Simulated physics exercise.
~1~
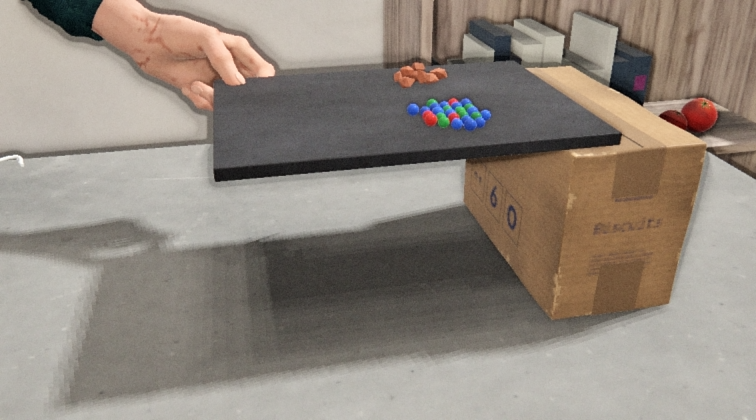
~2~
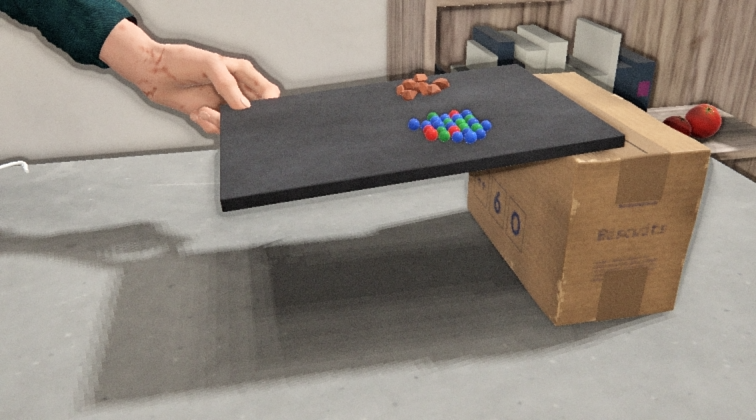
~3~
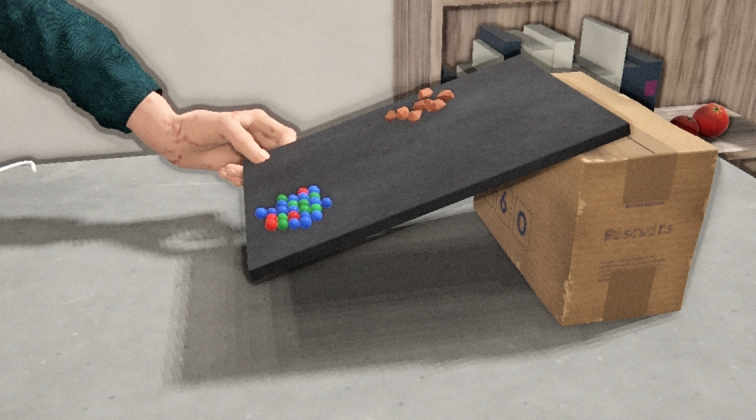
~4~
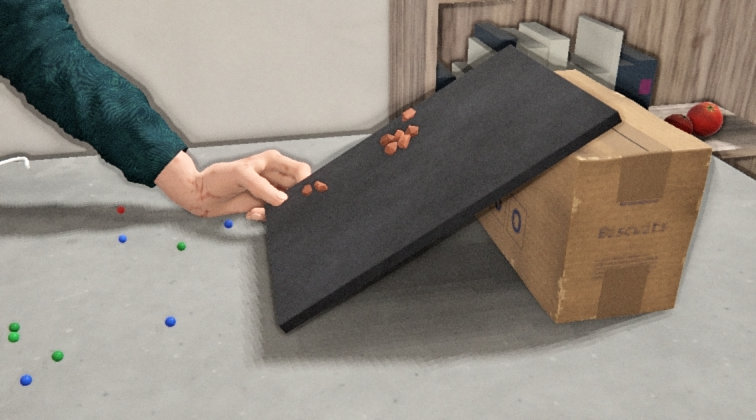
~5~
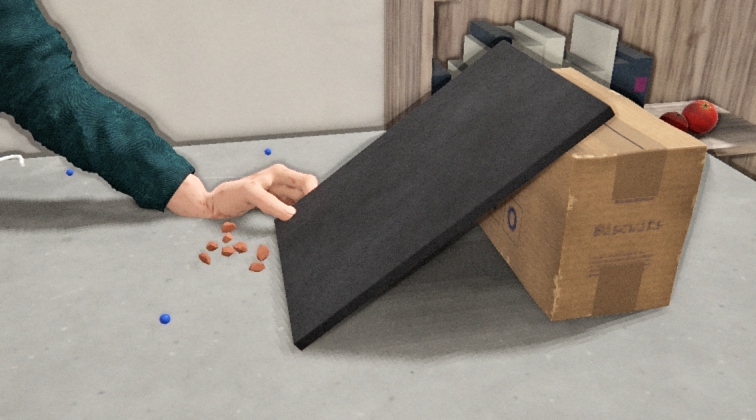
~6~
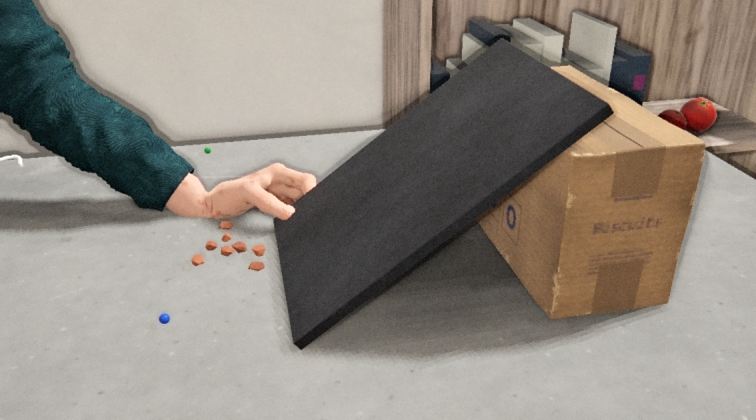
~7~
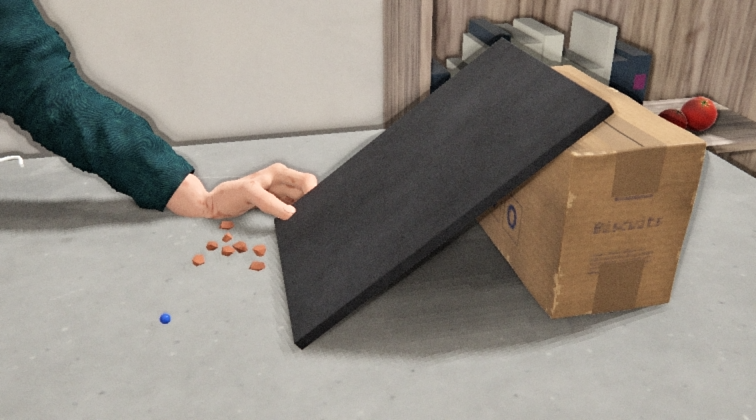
On a grey counter, a hand tilts a board; beads roll far, brown chunks slide off nearby.
